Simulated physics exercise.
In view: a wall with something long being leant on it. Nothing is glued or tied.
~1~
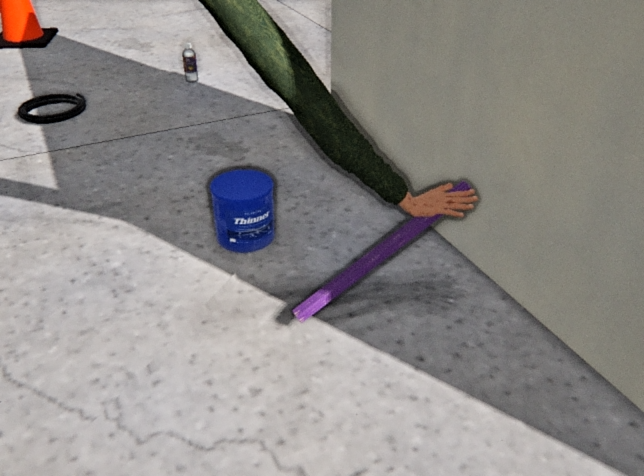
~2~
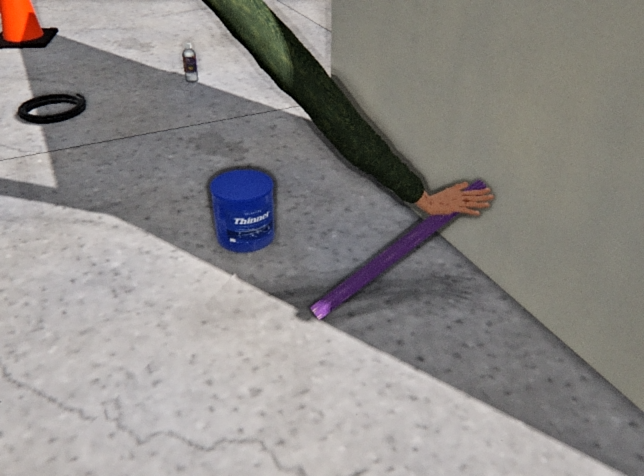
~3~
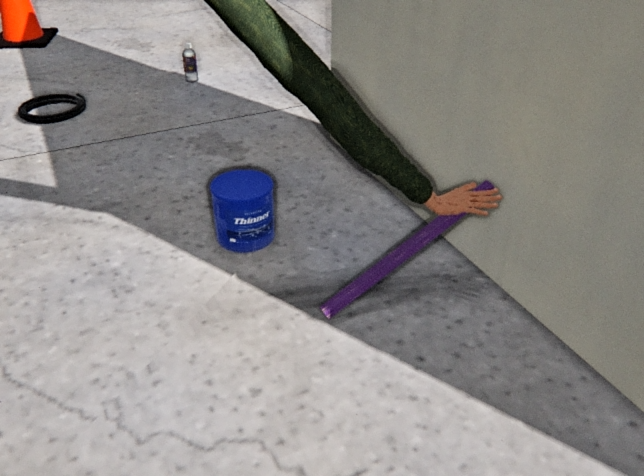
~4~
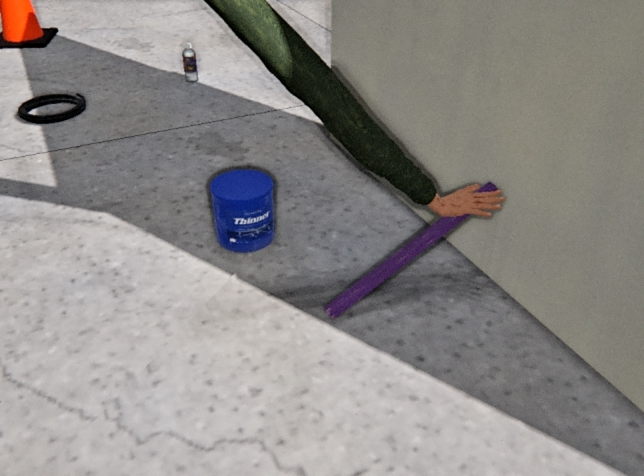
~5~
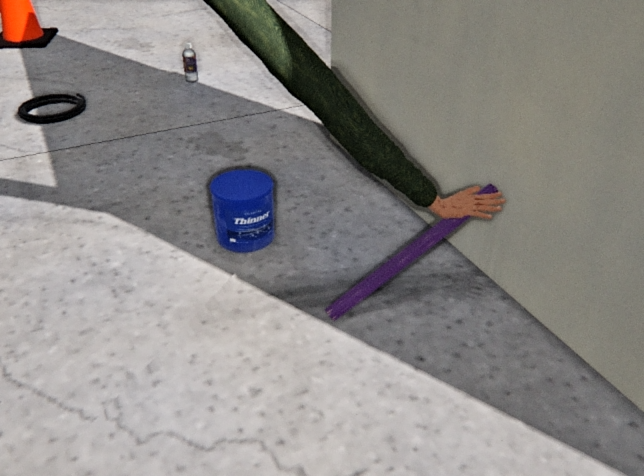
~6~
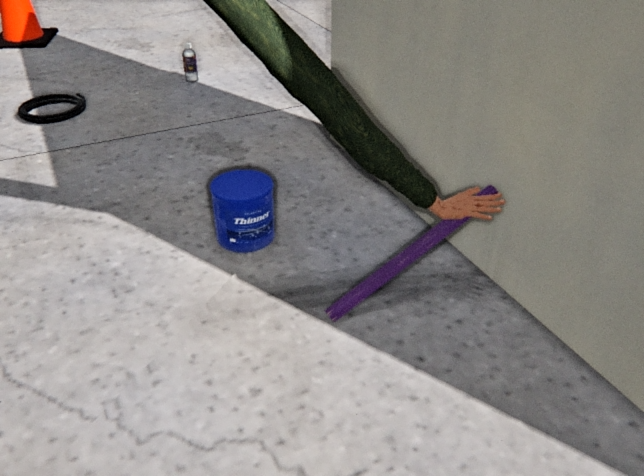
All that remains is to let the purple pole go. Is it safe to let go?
As it turns out, it gives way.
Then, 0.30 s past the last view, purple pole sunk by 18° near (402, 280).
Then, 0.40 s past the last view, purple pole sunk by 27° near (398, 291).
Finally, moved from the start, purple pole; blue pail still in place. Final places as the last picture's camera would see them, purple pole near (398, 294). The pole slides down.
